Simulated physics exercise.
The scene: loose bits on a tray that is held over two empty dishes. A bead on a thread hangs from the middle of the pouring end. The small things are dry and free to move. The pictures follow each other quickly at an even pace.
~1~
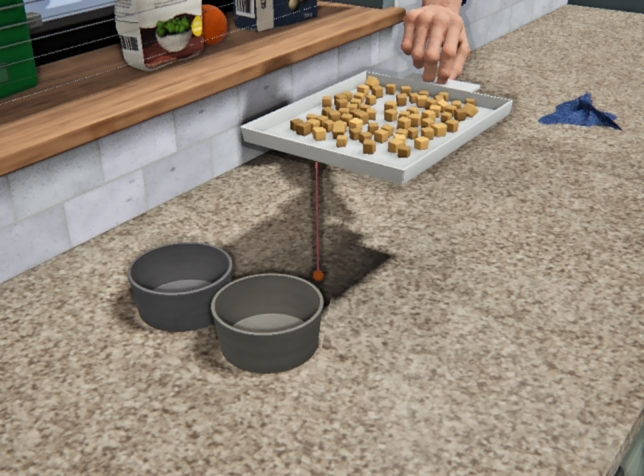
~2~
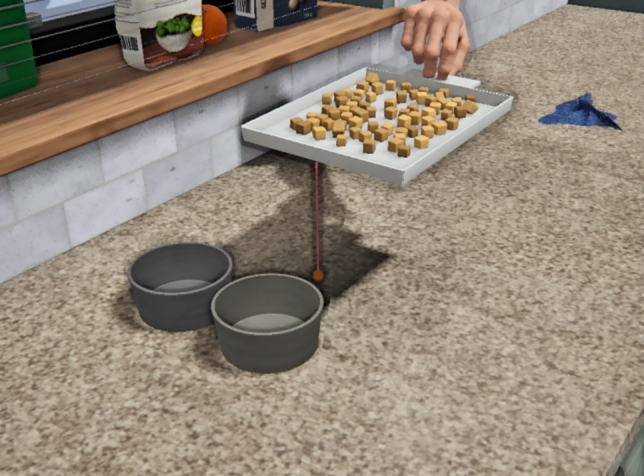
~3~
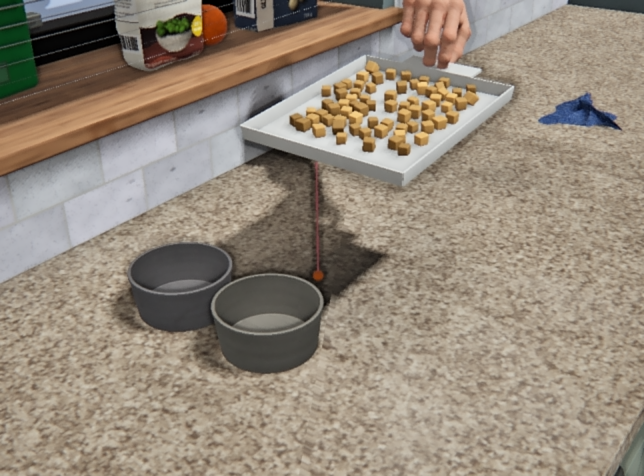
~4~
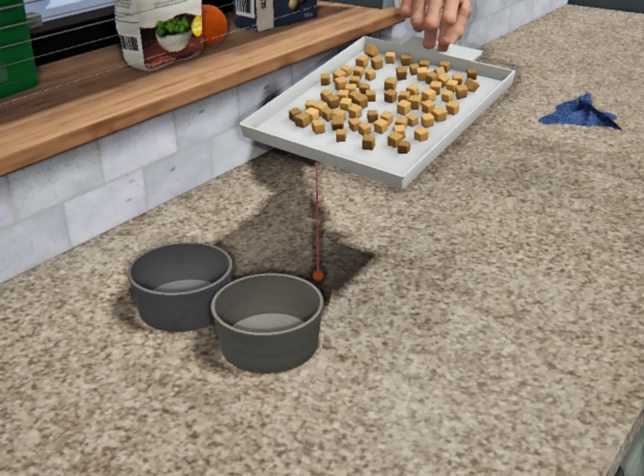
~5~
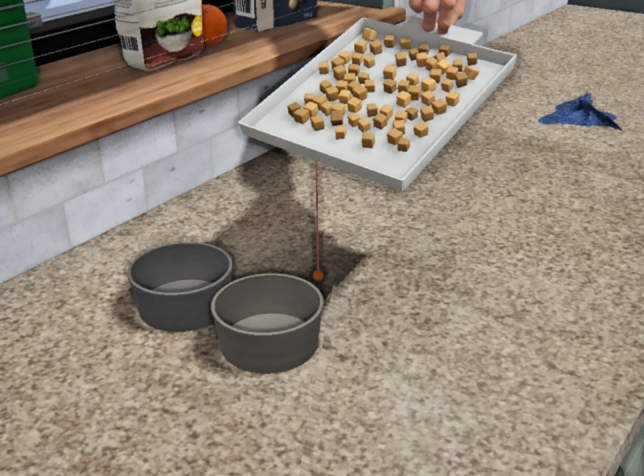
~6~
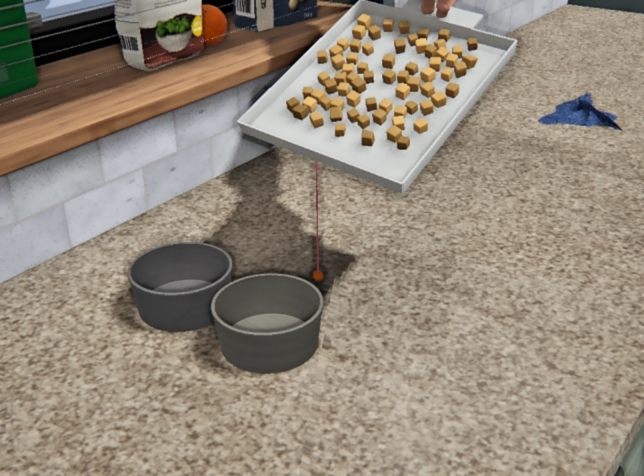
The clip shows a hand holding a pale tray of small wooden cubes above a speckled counter with two empty grey dishes; the hand raises the tray's far end, tilting it gradually toward the viewer, while the cubes stay scattered across it.
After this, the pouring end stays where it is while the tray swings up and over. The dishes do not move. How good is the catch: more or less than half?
They take only the smaller part between them.
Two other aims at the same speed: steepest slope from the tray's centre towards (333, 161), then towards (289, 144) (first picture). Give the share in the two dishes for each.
Roughly 30 per cent, and 70 per cent.
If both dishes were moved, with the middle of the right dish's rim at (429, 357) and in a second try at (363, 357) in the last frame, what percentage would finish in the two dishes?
First some 60, then 70 per cent.
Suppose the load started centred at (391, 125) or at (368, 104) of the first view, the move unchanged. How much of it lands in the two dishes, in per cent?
Near 20 % and 30 %.
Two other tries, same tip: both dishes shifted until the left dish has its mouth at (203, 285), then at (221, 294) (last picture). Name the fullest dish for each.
In turn: The right one; the right dish.
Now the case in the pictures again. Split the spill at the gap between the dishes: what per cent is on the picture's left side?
About 10 per cent.
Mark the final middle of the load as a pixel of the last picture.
Around (327, 387).
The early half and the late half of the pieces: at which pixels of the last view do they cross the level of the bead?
First near (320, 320), later near (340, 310).
Soon, tray tipped steeply; nearly all on the tray; a stray few in the air.
A while on, tray tipped past a quarter turn; nearly all on the tray; a stray few in the right dish; a stray few outside both.
Towards the end, tray tipped past a quarter turn; about a quarter in the right dish; most outside both.
Finally, tray tipped past a quarter turn; about a quarter in the right dish; none in the left dish; most outside both.
